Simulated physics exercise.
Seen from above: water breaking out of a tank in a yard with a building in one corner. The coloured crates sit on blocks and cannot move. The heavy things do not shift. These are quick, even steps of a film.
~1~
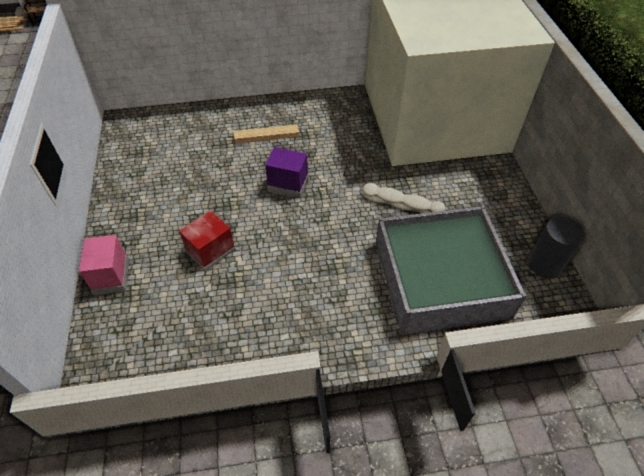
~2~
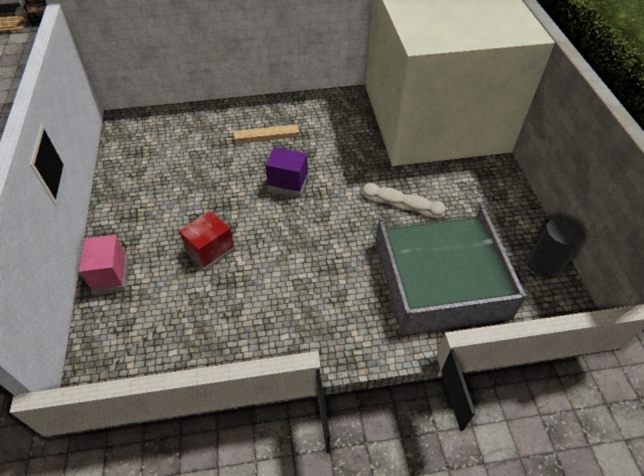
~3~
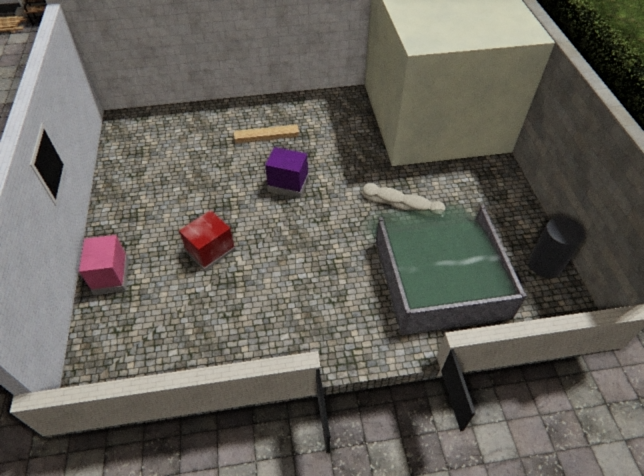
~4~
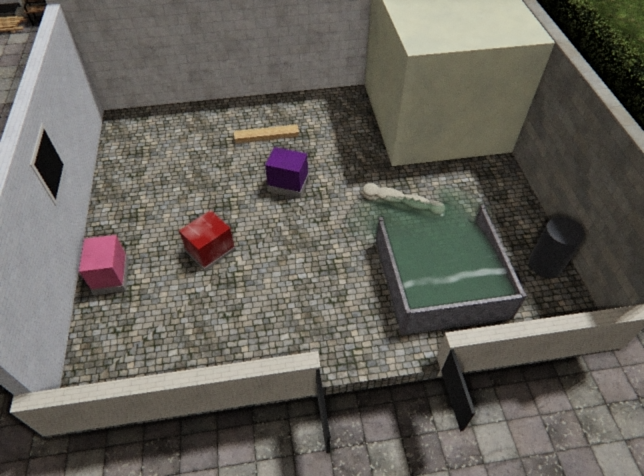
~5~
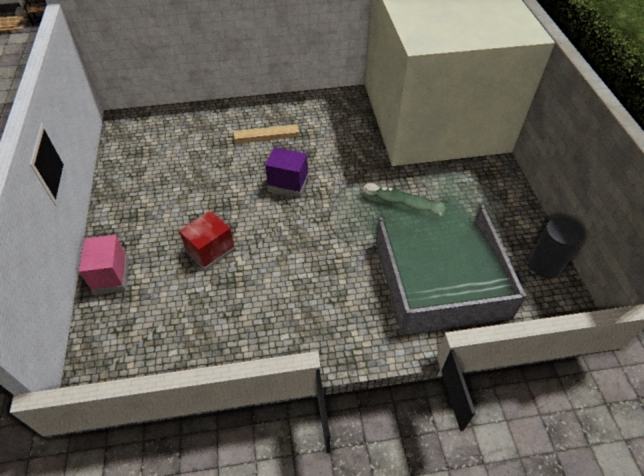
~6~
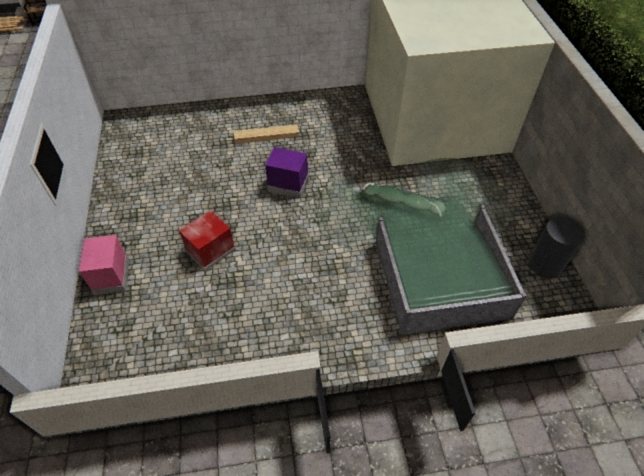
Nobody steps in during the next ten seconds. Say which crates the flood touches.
The pink crate escapes dry; the red crate is wetted; the purple crate is wetted.
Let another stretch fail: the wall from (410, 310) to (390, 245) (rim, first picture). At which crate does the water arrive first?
It is the red one.
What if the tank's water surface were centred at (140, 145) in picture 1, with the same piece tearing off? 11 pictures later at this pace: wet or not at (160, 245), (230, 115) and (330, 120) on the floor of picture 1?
One after the other: Free of water, wet, wet.
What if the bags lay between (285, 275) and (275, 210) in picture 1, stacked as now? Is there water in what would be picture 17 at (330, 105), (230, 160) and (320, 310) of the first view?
In turn: Covered, dry, free of water.
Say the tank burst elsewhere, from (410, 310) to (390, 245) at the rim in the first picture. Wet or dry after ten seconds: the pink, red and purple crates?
The pink crate is wetted, the red crate is soaked, the purple crate is safe.
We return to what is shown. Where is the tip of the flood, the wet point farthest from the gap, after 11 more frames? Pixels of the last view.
Close to (164, 203).
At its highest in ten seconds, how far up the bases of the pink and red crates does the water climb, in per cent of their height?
Near 30 and 240 in a hundred.
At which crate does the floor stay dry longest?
I say the one in pink.
A moment on, water covers 20 % of the floor; the pink crate not reached, the red crate not reached, the purple crate water round its plinth.
Next, water covers 30 % of the floor; the pink crate not reached, the red crate water round its plinth, the purple crate water round its plinth.
Then, water covers 50 % of the floor; the pink crate water round its plinth, the red crate water round its plinth, the purple crate water round its plinth.
Later, water covers 70 % of the floor; the pink crate water round its plinth, the red crate water round its plinth, the purple crate water round its plinth.
In the end, water covers 90 % of the floor; the pink crate stayed above the water, the red crate was topped, the purple crate was topped.
